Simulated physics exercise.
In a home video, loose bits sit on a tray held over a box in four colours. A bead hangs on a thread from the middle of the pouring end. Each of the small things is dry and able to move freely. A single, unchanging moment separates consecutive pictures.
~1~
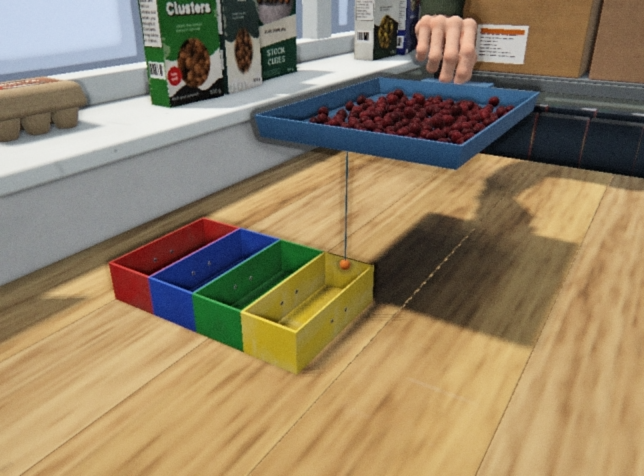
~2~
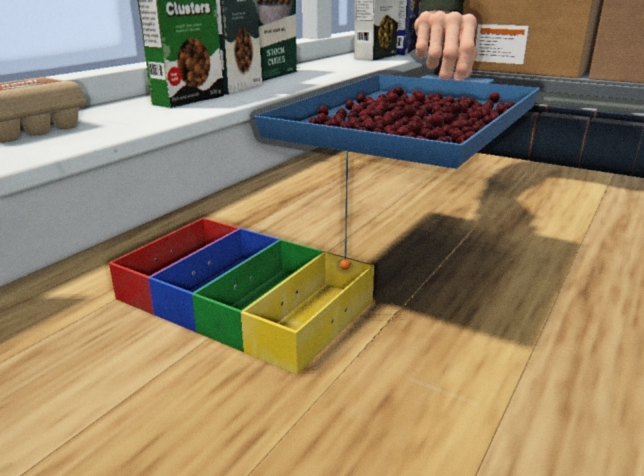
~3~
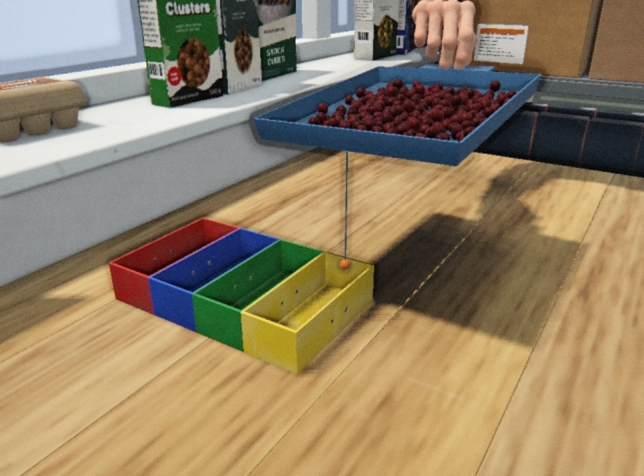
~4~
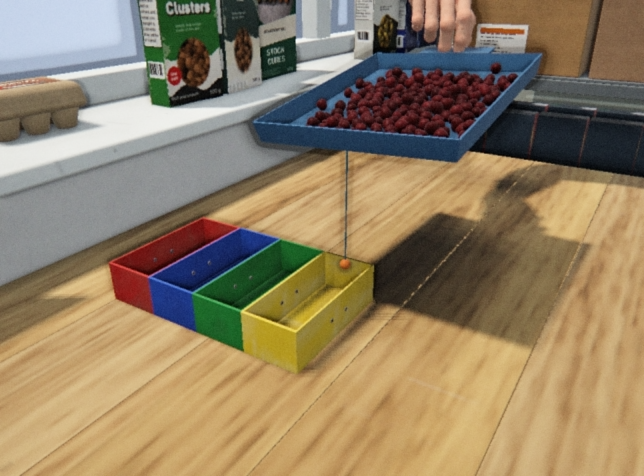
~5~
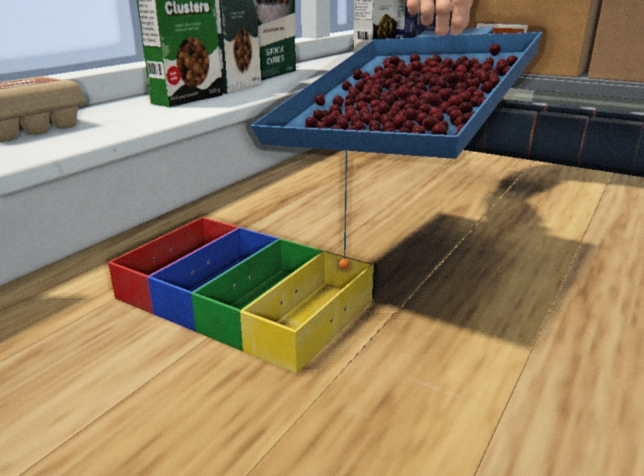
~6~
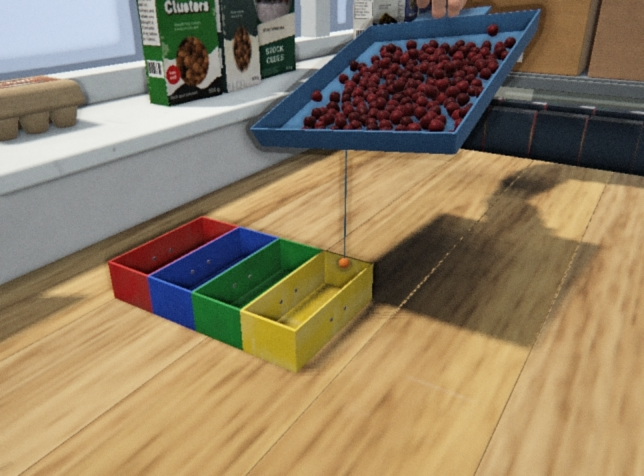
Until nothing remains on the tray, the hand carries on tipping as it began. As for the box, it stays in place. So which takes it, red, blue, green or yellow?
It goes to green.
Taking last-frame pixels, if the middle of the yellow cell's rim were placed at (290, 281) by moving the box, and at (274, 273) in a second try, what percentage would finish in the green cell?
You'd get 50 in a hundred the first time and 30 in a hundred the second.
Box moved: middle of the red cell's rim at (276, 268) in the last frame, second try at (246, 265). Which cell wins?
Red, then the red cell.
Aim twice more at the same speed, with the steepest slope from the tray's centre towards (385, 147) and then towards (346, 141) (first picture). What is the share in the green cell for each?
You'd get 0 per cent the first time and 30 per cent the second time.
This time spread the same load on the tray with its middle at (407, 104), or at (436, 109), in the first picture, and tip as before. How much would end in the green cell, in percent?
In order, 50 per cent then 50 per cent.
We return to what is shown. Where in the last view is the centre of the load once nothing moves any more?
Close to (255, 306) in the last view.
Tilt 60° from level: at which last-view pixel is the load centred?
The load's middle is around (344, 74).
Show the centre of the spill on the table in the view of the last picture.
The middle lies near (212, 430).
Shortly afterwards, tray tipped steeply; all but a few on the tray; only a few in the blue cell; only a few falling or outside the box.
Next, tray tipped right over; all but a few on the tray; only a few in the green cell; only a few in the blue cell; only a few in the yellow cell; only a few falling or outside the box.
Some moments later, tray tipped past a quarter turn; near half in the green cell; near a quarter in the blue cell; near a quarter in the yellow cell; only a few in the red cell; a little falling or outside the box.
In the end, tray tipped past a quarter turn; near half in the green cell; near a quarter in the blue cell; near a quarter in the yellow cell; only a few in the red cell; a little outside the box.
